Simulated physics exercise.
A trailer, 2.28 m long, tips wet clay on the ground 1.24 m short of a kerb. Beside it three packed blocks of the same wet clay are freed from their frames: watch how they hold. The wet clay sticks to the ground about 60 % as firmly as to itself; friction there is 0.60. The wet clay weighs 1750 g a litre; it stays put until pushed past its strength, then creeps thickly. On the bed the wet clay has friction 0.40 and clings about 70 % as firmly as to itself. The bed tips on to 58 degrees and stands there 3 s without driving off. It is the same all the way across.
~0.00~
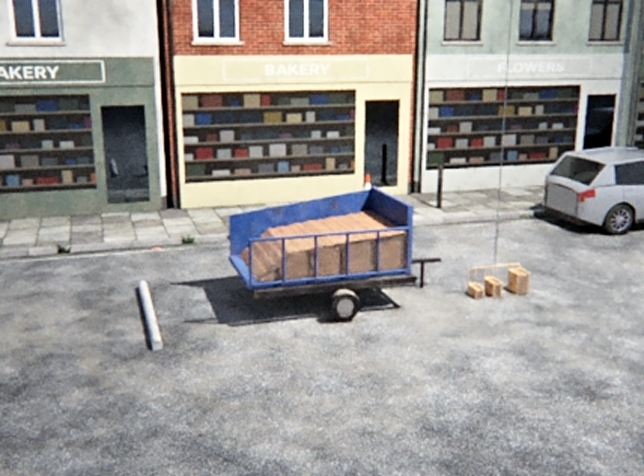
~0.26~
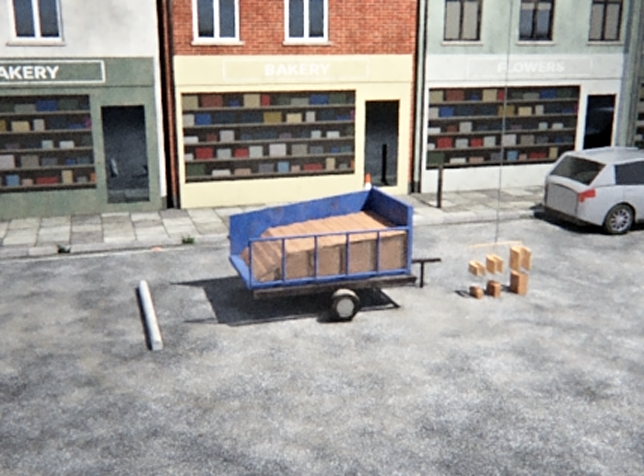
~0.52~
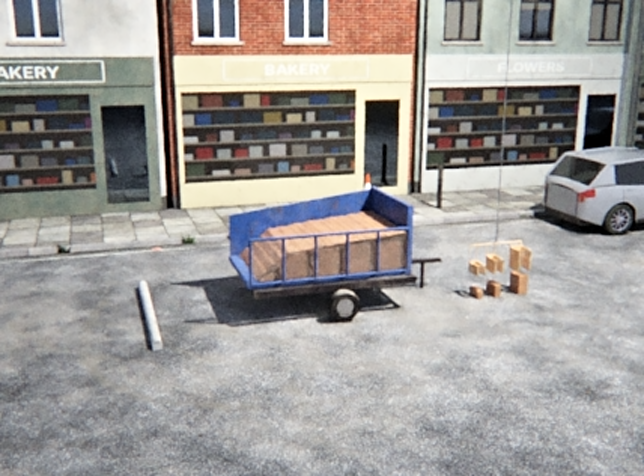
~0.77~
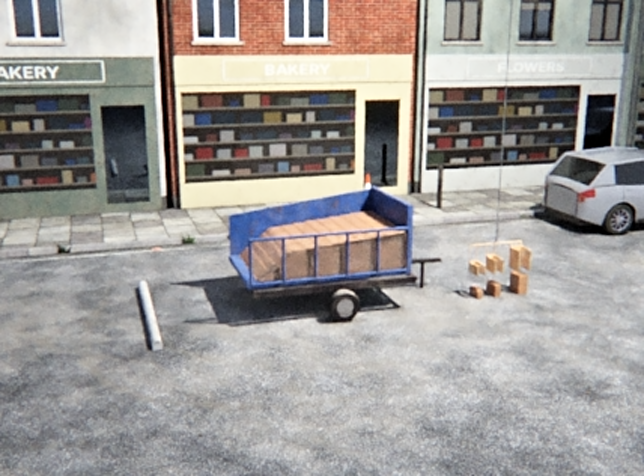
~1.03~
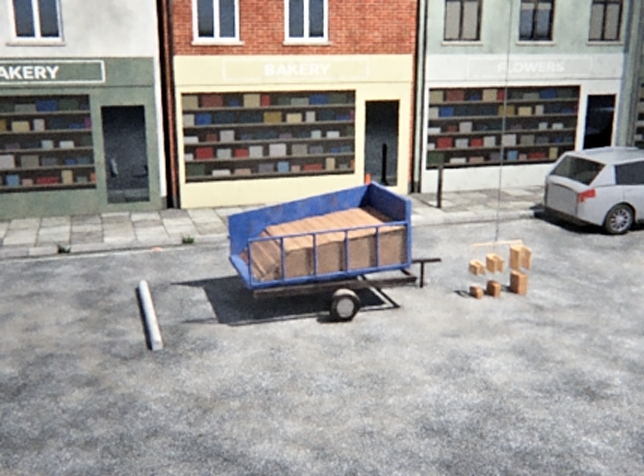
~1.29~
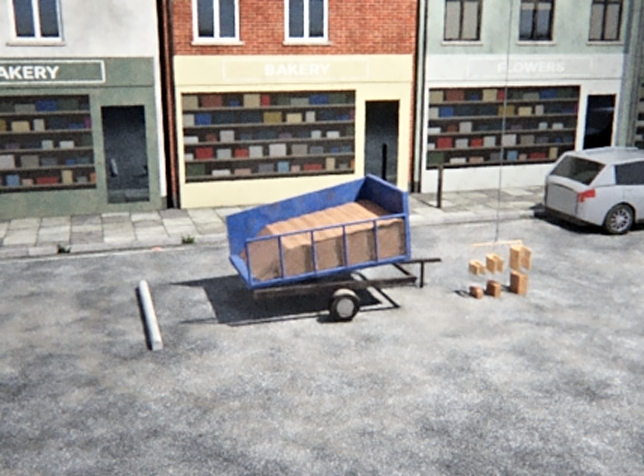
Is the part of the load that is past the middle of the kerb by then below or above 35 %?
The part of the load that is past the middle of the kerb by then is below 35 %.
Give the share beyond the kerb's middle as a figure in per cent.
Near 25 %.
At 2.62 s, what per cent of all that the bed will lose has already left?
Some 0 per cent.
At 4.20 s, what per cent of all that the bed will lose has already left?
Some 70 per cent.
After 2.62 s, the tilt is 20 degrees, all is on the bed and 0 % past the kerb's middle.
After 4.20 s, the tilt is 39 degrees, 29 % is on the bed and 4 % past the kerb's middle.
After 5.77 s, the tilt is 57 degrees, none is on the bed and 24 % past the kerb's middle.
After 7.34 s, the tilt is 58 degrees, none is on the bed and 24 % past the kerb's middle.
After 9.04 s, at the end, the tilt is 58 degrees, none is on the bed and 24 % past the kerb's middle.
